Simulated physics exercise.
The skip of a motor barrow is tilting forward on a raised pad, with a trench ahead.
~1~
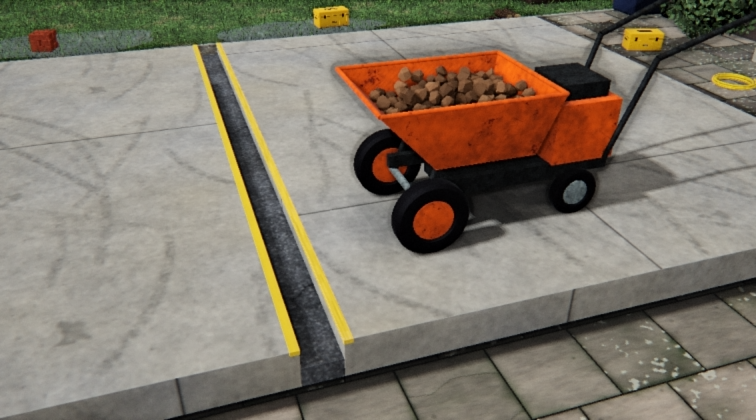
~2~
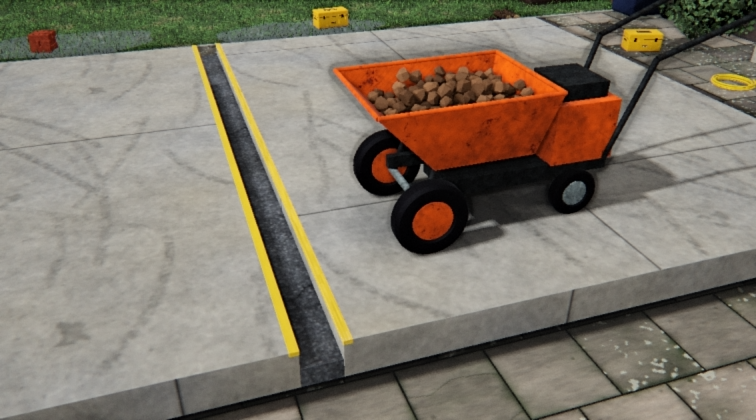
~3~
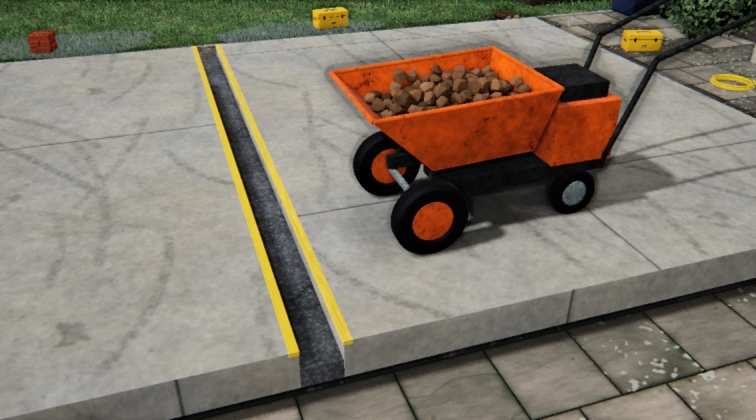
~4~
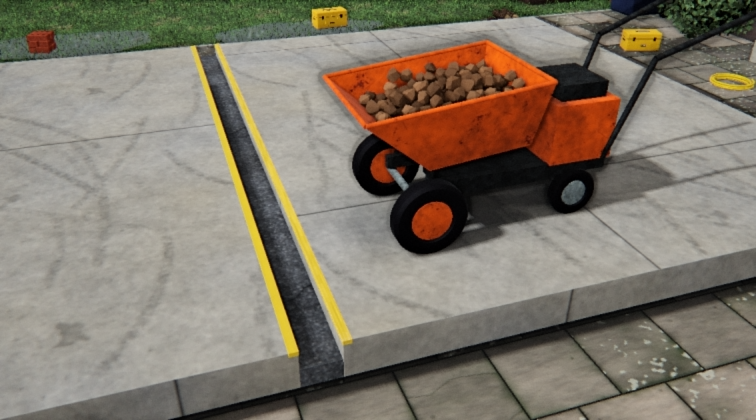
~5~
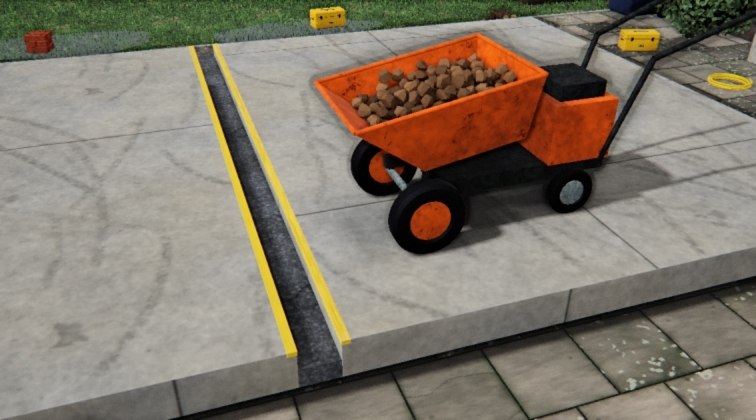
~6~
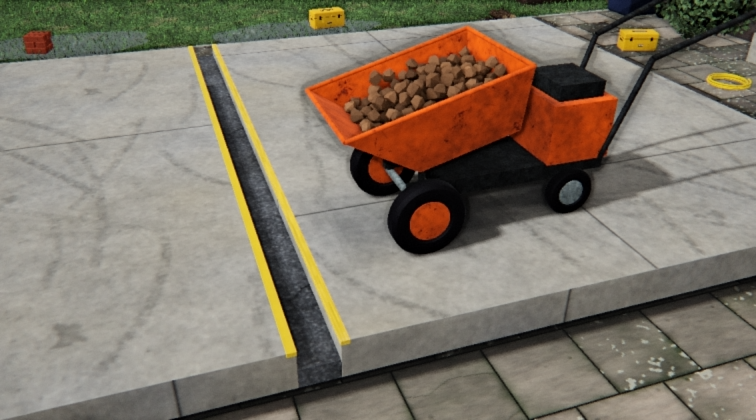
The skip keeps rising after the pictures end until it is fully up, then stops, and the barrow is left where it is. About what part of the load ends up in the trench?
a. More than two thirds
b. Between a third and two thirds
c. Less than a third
c, less than a third.
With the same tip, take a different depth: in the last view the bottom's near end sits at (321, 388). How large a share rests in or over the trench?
Something close to 40 per cent.
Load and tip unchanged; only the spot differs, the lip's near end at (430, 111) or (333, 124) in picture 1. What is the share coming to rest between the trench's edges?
Roughly 30 per cent first, then roughly 0 per cent.
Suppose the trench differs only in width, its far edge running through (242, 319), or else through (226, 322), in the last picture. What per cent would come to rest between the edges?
In order: Some 50 per cent, then some 60 per cent.
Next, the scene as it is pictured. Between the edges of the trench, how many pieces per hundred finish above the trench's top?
Around 25 in a hundred.
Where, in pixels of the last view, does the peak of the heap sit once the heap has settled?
Once it settles, the peak is close to (246, 234) in the last picture.
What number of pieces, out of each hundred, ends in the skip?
All told, it is near 45 percent.
Just after the last frame, skip tipped steeply; every one in the skip.
A moment on, skip tipped right over; roughly two thirds in the skip; roughly a quarter in or heaped over the trench; about a tenth beyond it; just a few falling.
Further on, skip tipped right over; roughly half in the skip; roughly a quarter in or heaped over the trench; roughly a third beyond it.
When it is over, skip tipped right over; roughly half in the skip; roughly a quarter in or heaped over the trench; roughly a third beyond it.
